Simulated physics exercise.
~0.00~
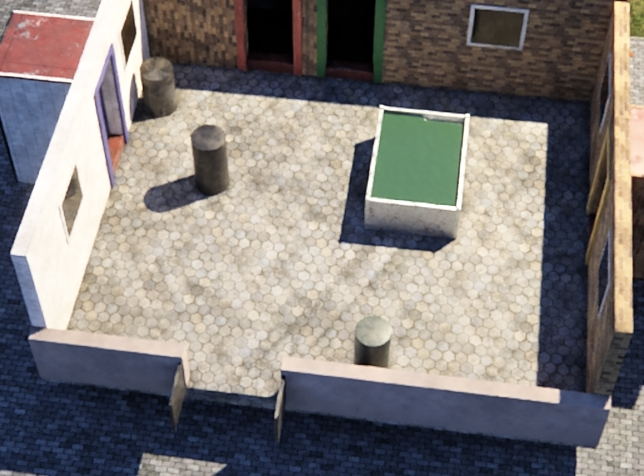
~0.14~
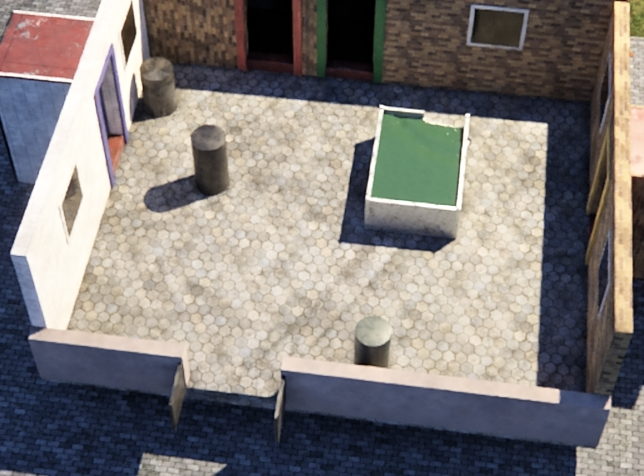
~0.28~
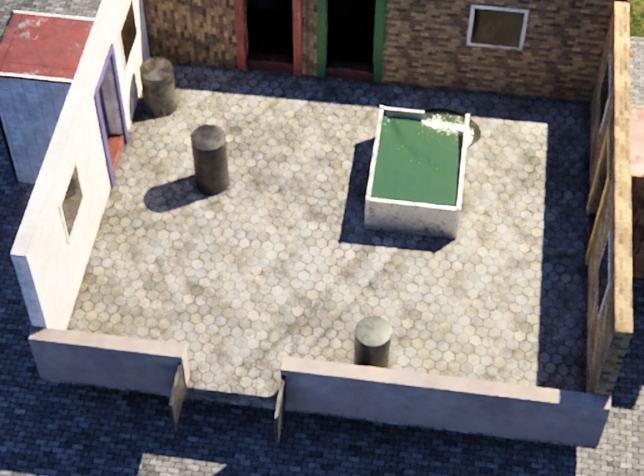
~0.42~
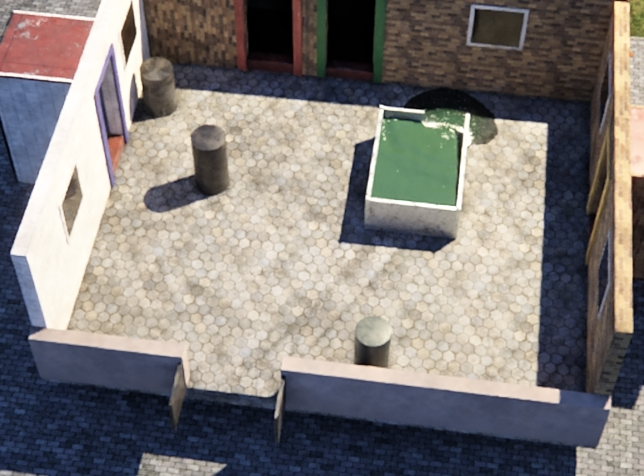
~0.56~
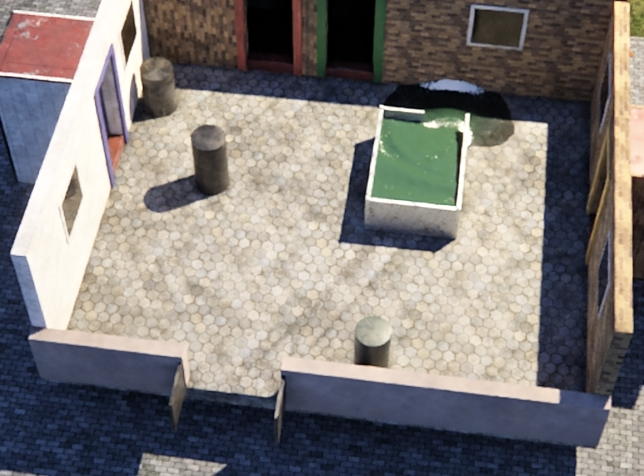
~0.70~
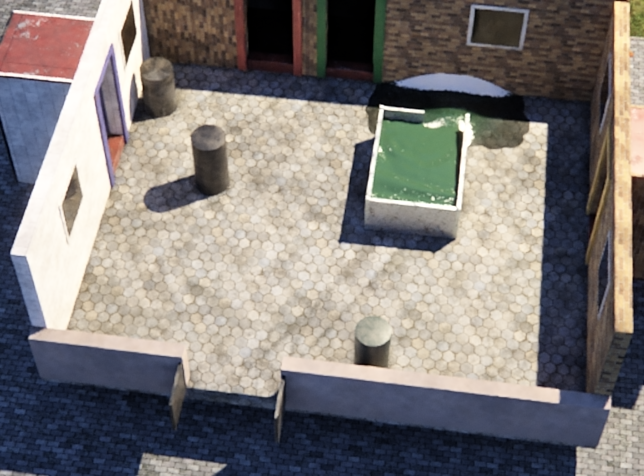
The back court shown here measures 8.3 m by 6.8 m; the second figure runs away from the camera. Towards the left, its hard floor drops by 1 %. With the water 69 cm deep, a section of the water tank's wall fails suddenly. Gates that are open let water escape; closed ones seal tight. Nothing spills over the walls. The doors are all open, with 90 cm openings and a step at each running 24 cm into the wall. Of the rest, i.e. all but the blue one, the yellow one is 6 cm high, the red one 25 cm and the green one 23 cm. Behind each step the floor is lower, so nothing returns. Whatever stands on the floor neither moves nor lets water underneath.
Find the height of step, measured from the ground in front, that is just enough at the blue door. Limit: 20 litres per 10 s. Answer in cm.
Roughly 6 cm is just enough.
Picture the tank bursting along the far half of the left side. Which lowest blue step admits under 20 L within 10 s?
It should stand roughly 16 cm high.
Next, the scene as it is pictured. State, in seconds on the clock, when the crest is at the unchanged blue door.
Crest at t of about 5.0 s.
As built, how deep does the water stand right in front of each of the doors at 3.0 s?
Depths in cm: Yellow 3, blue 0, red 4, green 7.
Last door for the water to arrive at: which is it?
Blue.
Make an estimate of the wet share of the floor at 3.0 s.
Around 30 per cent of the floor.
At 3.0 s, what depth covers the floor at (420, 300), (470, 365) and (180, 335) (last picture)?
That's 0, 0 and 0 cm, in the order given.
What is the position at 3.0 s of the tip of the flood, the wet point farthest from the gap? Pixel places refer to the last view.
Around pixel (150, 65).
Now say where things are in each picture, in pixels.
In the first frame, still water, 69 cm deep, in the water tank at (419, 160); the blue door at (112, 123) is dry.
In the second frame, water pours out on the far side and has run 0.3 m, to a hidden place; about 9 cm deep outside, 69 cm at the back.
In the third frame, water pours out on the far side and has run 0.8 m, to (442, 112); about 10 cm deep outside, 69 cm at the back.
In the fourth frame, the gap is on the far side, the front 1.4 m out at (444, 91); the back of the water tank holds 69 cm.
In the fifth frame, the front is at (493, 93), 1.5 m from the gap on the far side; 2.6 m2 of floor is wet, 68 cm left at the back.
In the sixth frame, water pours out on the far side and has run 1.7 m, to (515, 95); about 6 cm deep outside, 62 cm at the back; the blue door at (112, 123), 5.8 m from the gap, is still 4.9 m from the nearest water.
After 1.4 s water covers 10 % of the floor, deepest (40 cm) near (453, 94); it has not reached the blue door.
After 3.0 s water covers 30 % of the floor, deepest (26 cm) near (571, 105); it has not reached the blue door.
After 10.0 s water covers 85 % of the floor, deepest (10 cm) near (453, 101); 5 cm at the blue door, 0 litres in over its 23 cm step.
At the blue door as built, the water arrived by 3.7 s and peaked near 10 cm at 4.8 s.
Run again over the same 10 s with other heights there, 28 litres in over 5.5 cm, 8 litres over 7.5 cm. The limit of 20 litres is kept from about 6 cm up.
